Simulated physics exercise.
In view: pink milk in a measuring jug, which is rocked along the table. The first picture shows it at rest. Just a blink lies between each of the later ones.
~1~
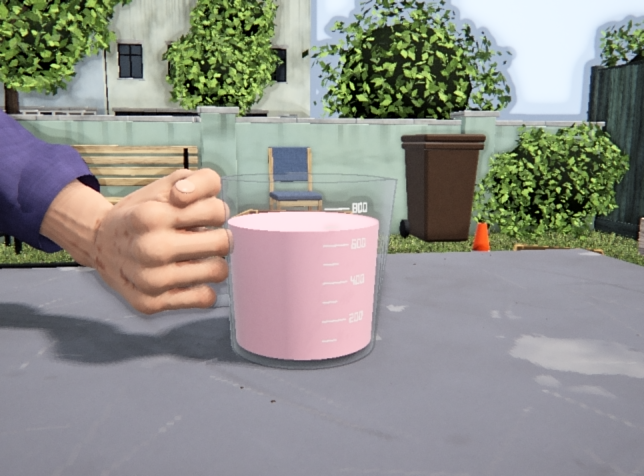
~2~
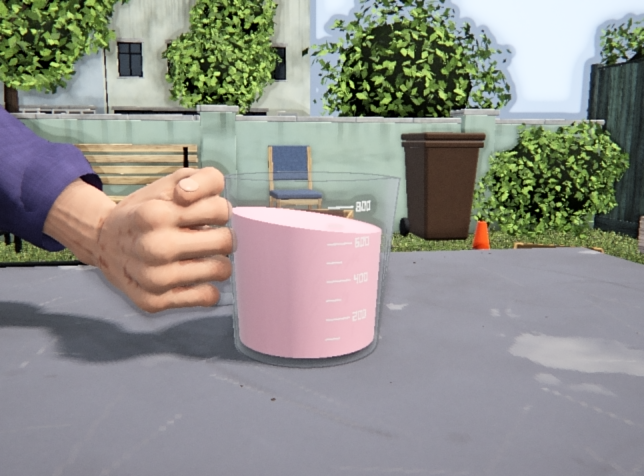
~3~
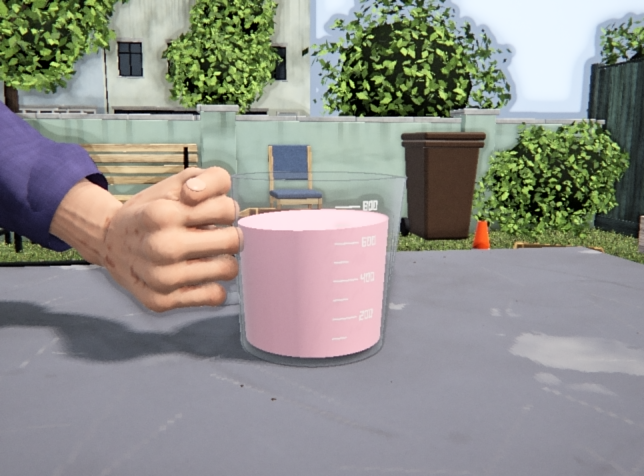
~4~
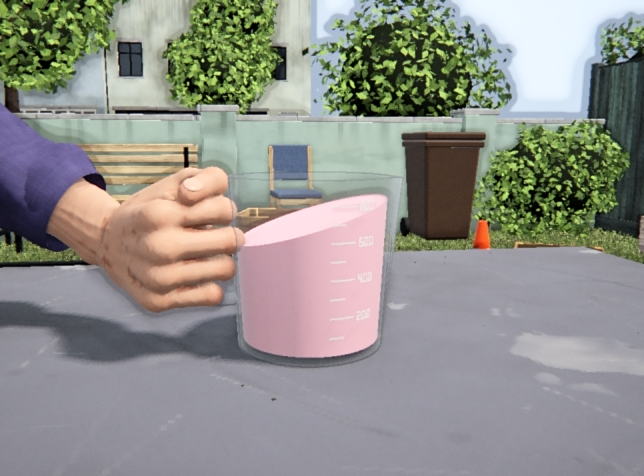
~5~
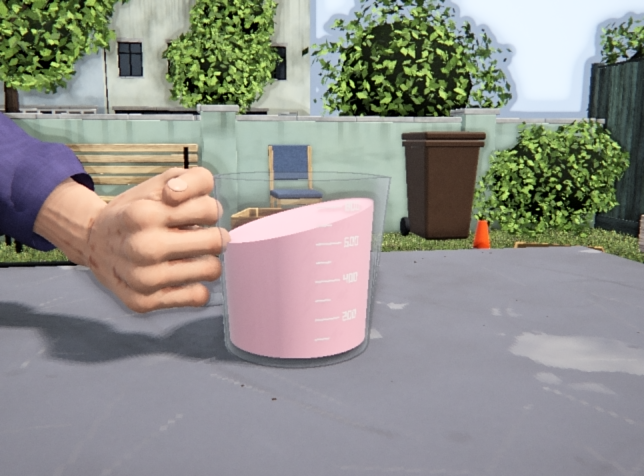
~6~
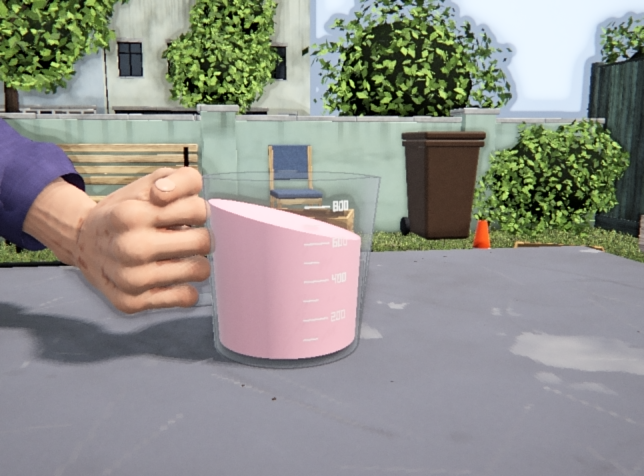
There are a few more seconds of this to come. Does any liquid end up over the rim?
Yes.
A moment on, the highest wave so far goes over the rim.
When it is over, the highest wave so far goes over the rim; some is on the top.
